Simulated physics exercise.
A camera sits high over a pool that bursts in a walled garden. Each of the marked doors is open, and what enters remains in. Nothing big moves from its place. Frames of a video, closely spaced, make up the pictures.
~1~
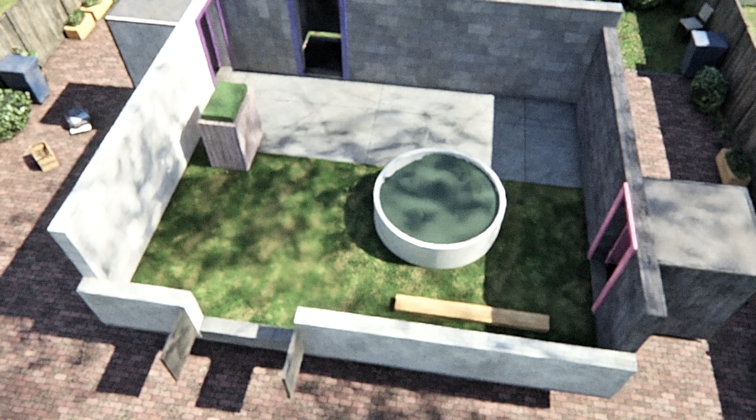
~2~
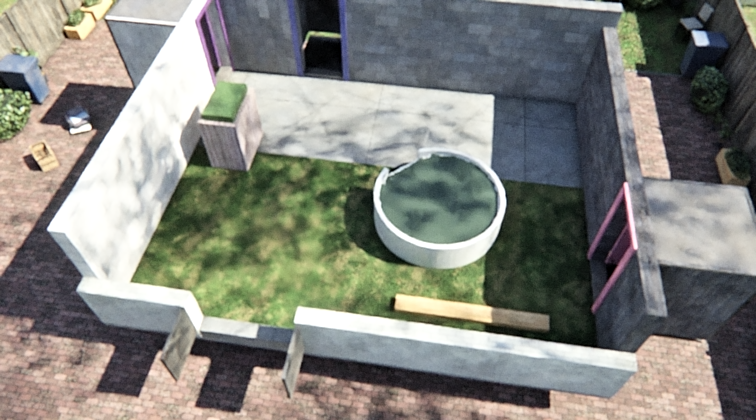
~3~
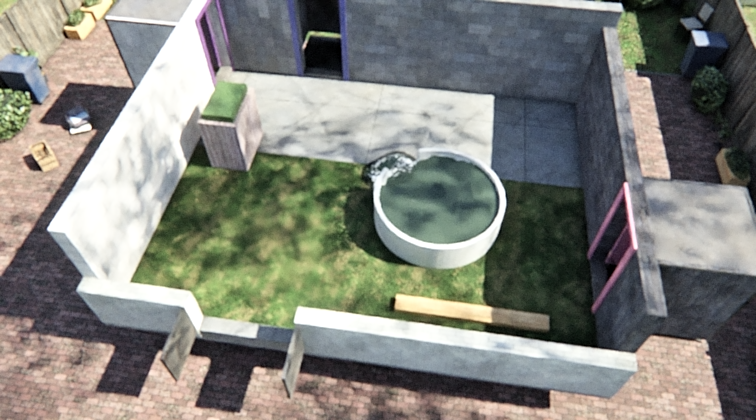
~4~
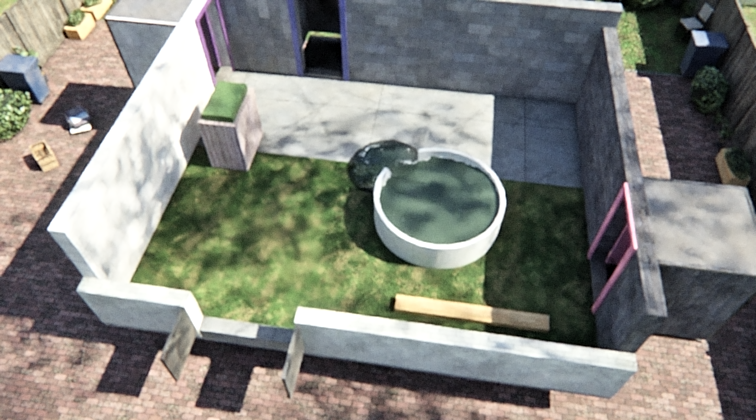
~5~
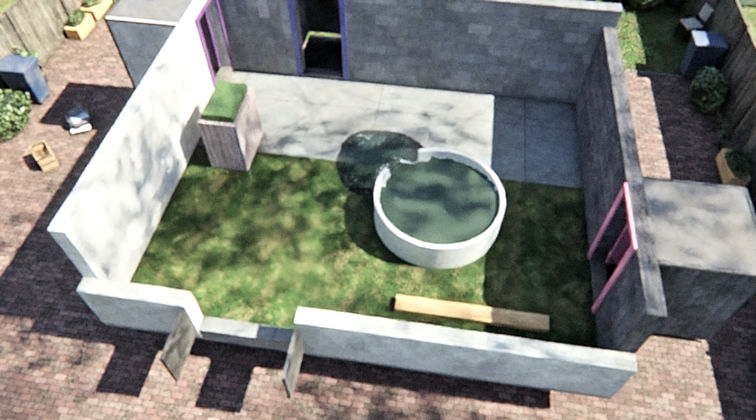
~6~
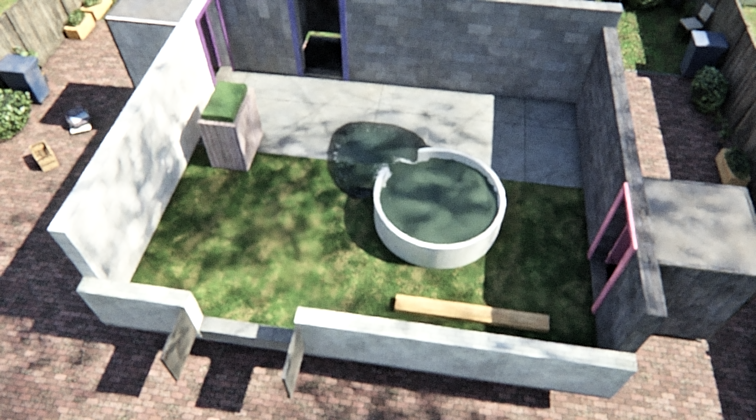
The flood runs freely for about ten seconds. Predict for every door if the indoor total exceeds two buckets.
Prediction: The blue door exceeds it, the pink door does not exceed it, the purple door exceeds it.
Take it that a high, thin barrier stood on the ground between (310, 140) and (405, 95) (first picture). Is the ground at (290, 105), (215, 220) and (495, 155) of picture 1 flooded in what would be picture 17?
Lab note - spot 1 parched, spot 2 parched, spot 3 parched.
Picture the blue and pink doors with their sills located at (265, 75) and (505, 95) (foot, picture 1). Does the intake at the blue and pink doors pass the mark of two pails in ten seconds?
At the blue door it tops it; at the pink door it remains below.
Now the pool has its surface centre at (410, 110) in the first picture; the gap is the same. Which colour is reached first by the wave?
It's the door marked blue.
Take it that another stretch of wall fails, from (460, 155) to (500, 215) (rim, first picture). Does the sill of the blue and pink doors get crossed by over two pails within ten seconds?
The blue door remains below, and the pink door exceeds the mark.
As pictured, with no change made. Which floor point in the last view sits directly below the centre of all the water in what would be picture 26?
I reckon somewhere around (376, 166).
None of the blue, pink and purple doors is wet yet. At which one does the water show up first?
I'd say the blue one.
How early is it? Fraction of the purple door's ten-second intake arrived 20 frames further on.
Some 40 per cent.
A moment on, water covers 20 % of the floor; the blue door not reached, the pink door not reached, the purple door not reached.
Next, water covers 30 % of the floor; the blue door under two buckets in, the pink door not reached, the purple door not reached.
Then, water covers 35 % of the floor; the blue door over two buckets in, the pink door not reached, the purple door under two buckets in.
Later, water covers 50 % of the floor; the blue door over two buckets in, the pink door not reached, the purple door over two buckets in.
In the end, water covers 70 % of the floor; the blue door over two buckets in, the pink door not reached, the purple door over two buckets in.
